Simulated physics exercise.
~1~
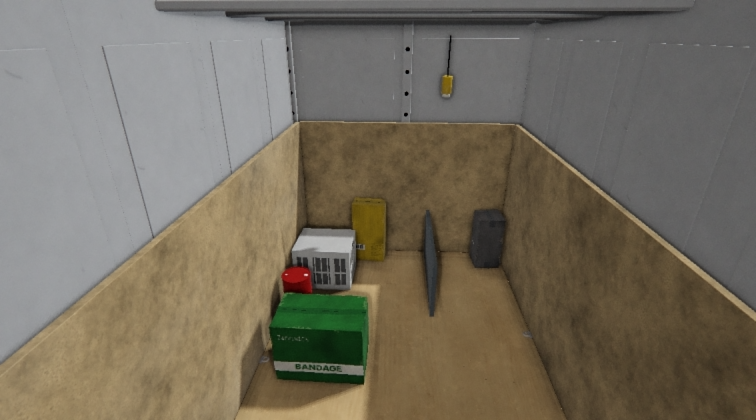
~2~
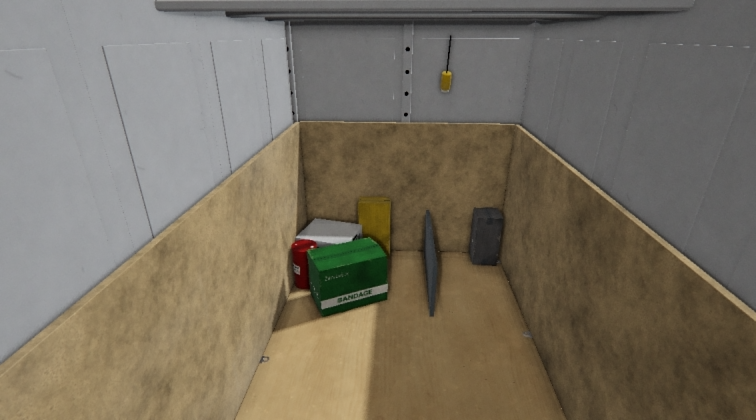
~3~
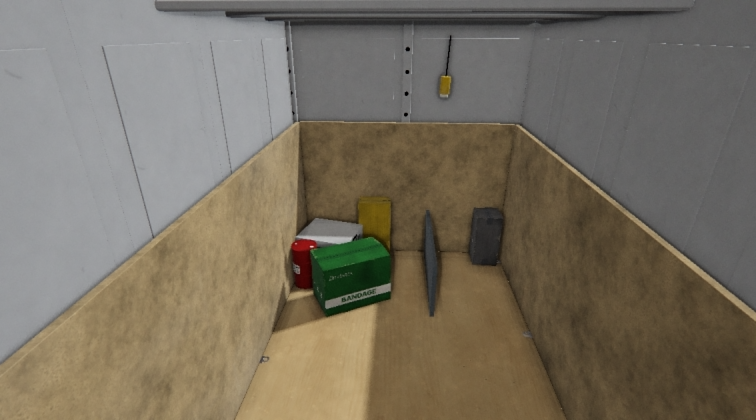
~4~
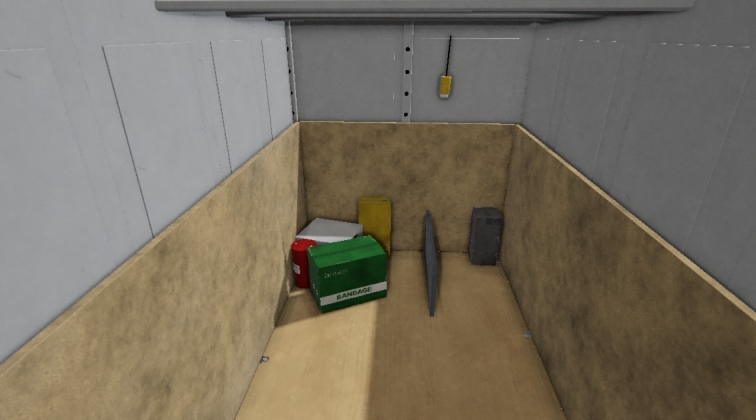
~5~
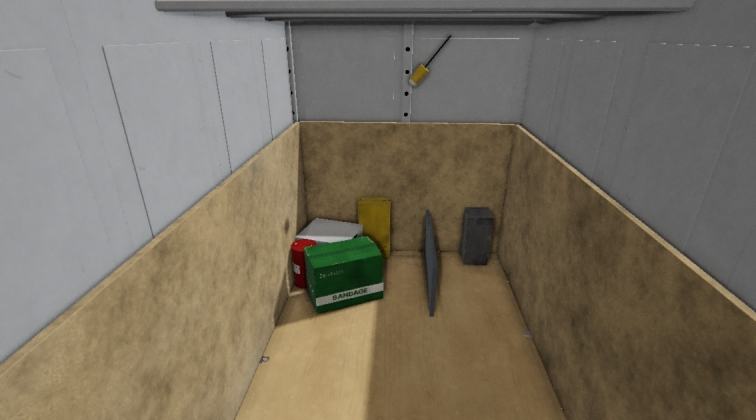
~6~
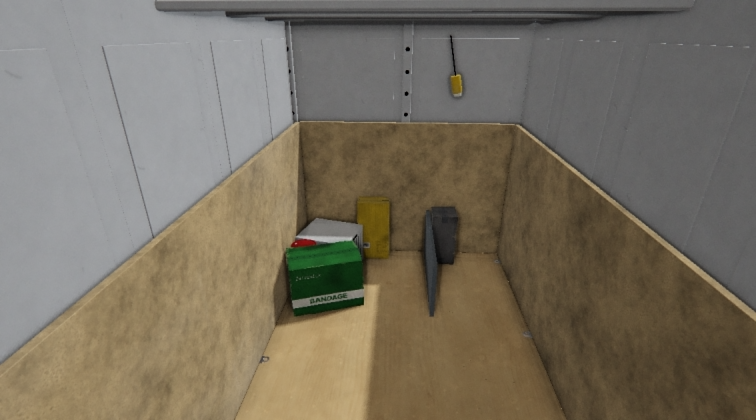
The footage shows a wood-lined cargo bay where a green bandage box slides away towards a red canister and white chest; later the hanging yellow lamp swings left, and the grey and green boxes shift left, the grey one ending behind a dark pointed object, the yellow box staying put.
